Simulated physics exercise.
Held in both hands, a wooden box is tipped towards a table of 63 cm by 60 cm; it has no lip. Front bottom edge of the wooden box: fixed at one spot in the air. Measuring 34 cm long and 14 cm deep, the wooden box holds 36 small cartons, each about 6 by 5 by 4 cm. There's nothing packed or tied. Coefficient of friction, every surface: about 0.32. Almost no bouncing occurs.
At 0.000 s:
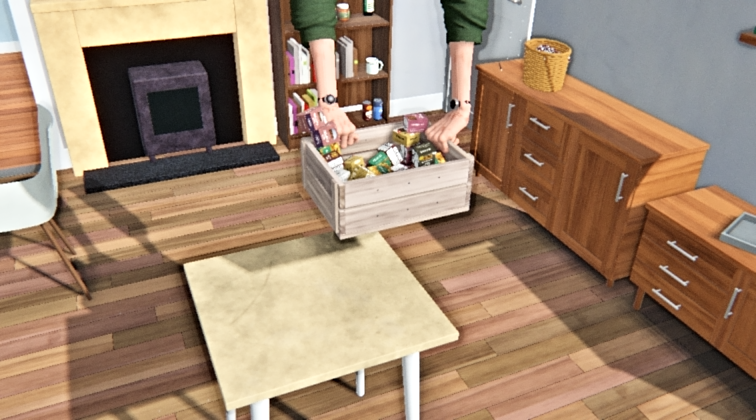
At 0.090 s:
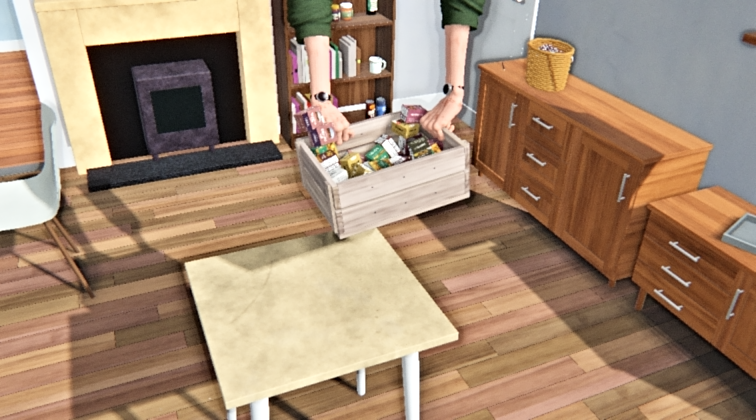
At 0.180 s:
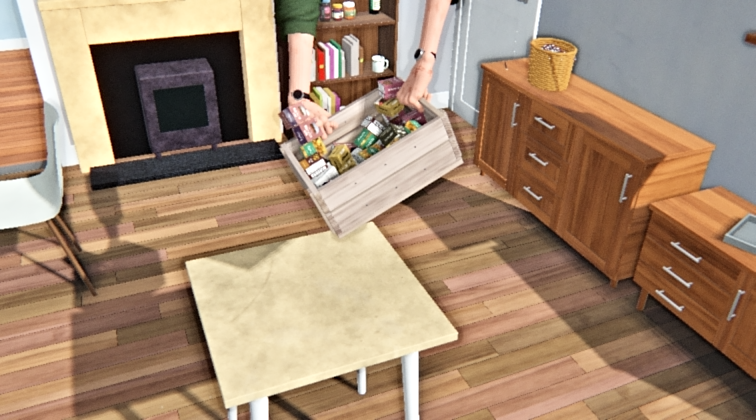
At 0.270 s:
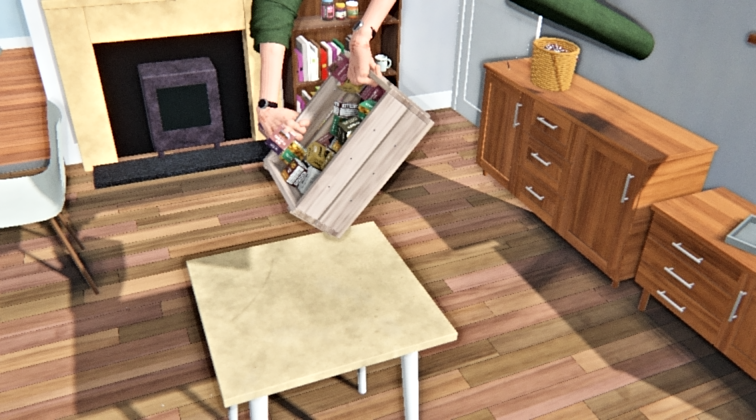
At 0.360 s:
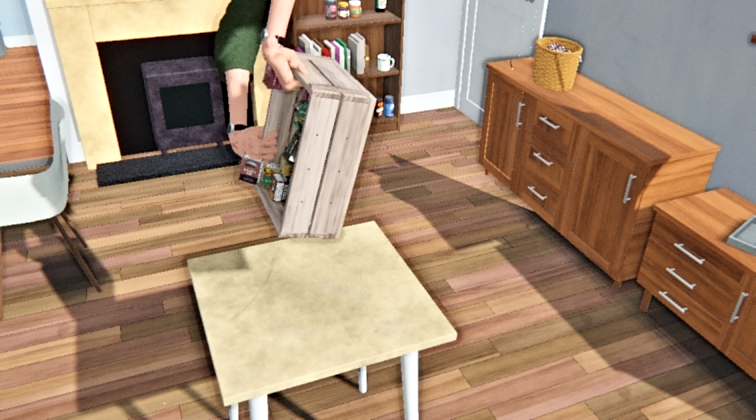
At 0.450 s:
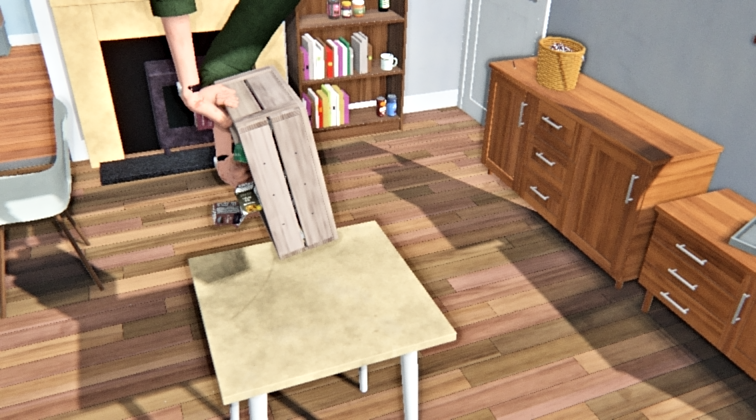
In the video, two hands hold a wooden box full of small cartons above a pale table and steadily tilt it leftward past upright, its lower edge staying near the tabletop, as a few cartons emerge from its open side.
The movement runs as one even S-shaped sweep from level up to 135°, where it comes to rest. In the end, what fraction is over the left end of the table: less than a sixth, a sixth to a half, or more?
The amount tops half.
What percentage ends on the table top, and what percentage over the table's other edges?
It works out to roughly 30 per cent and 5 per cent, in that order.
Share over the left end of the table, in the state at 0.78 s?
Around 50 per cent at that point.
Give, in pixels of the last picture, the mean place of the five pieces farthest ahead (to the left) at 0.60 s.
I'd put them at about (134, 236).
After 0.60 s, tilt 131°; 9 still in the wooden box, 4 on the table top and 23 in the air.
After 0.78 s, tilt 135°; 17 on the table top, 18 over the left end of the table and 1 over the table's other edges.
After 1.03 s, tilt 135°; 13 on the table top, 22 over the left end of the table and 1 over the table's other edges.
Outcome (at 1.36 s), 11 on the table top, 24 over the left end of the table and 1 over the table's other edges. Asked share, 24 of 36, 67 per cent.
